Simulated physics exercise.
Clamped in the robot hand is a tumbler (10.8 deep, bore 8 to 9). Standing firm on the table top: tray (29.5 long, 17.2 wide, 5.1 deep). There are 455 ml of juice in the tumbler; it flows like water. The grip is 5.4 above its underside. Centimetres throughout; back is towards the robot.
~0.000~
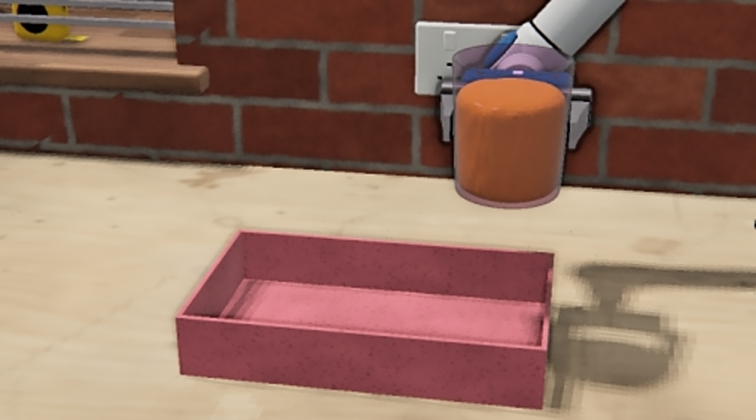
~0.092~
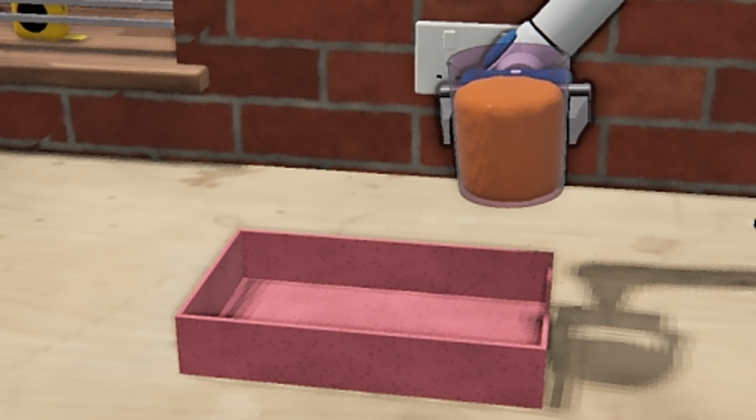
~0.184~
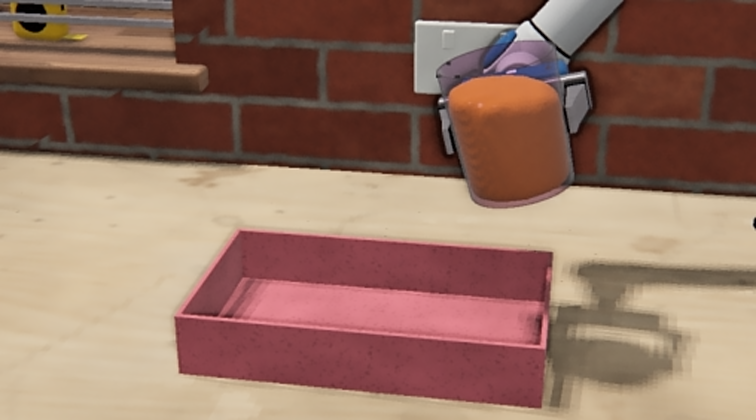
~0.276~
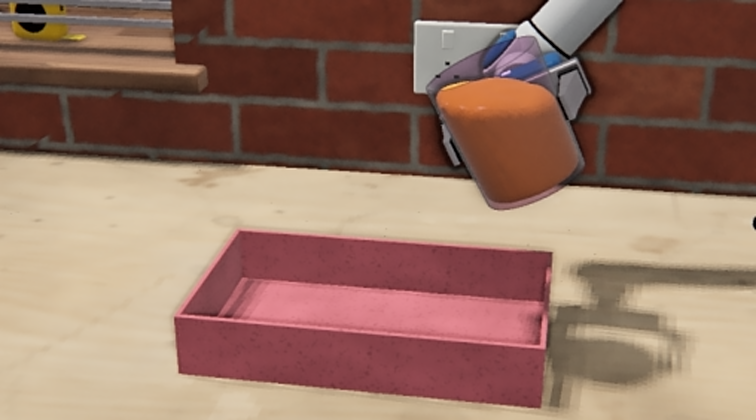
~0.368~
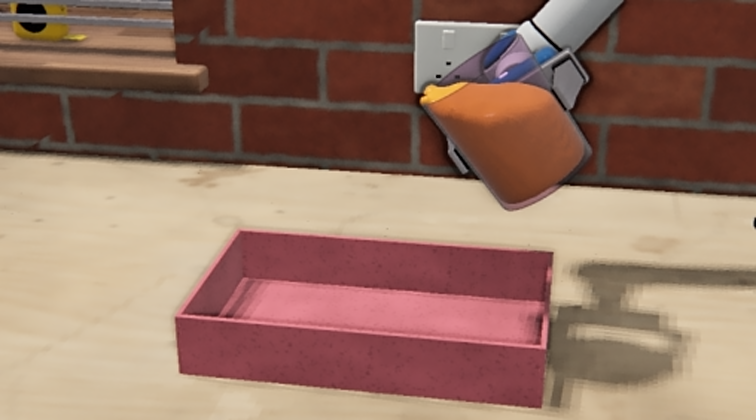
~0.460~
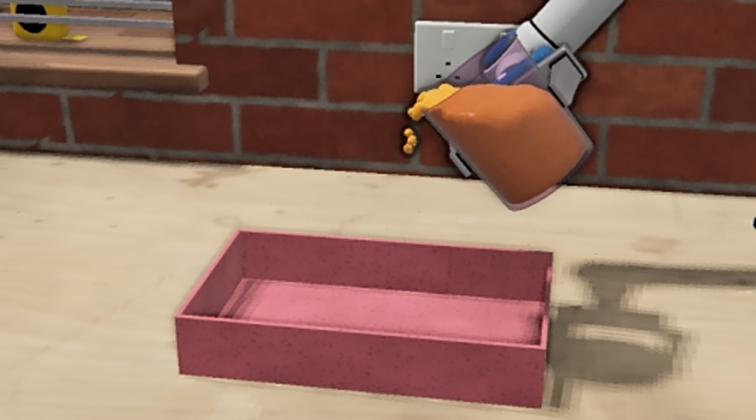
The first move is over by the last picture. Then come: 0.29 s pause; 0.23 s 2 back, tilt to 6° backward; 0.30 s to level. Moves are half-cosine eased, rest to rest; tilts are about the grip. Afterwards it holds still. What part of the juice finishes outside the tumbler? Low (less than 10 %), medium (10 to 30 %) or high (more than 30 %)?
A low share, less than 10 %, ends outside the tumbler.
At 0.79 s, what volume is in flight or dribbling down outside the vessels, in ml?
About 5 ml.
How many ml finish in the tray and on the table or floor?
Roughly 25, 0 ml.
After 0.79 s, tilted 37° forward, liquid up to 23 above the table; 435 ml in the tumbler, 10 ml in the tray, 5 ml in the air or running down outside.
After 1.12 s, tilted 3° backward, liquid up to 24 above the table; 430 ml in the tumbler, 25 ml in the tray.
After 1.48 s, level, liquid up to 24 above the table; 430 ml in the tumbler, 25 ml in the tray.
After 2.28 s, level, liquid up to 23 above the table; 430 ml in the tumbler, 25 ml in the tray.
In the end, 430 ml in the tumbler, 25 ml in the tray. That is 6 % outside the tumbler.
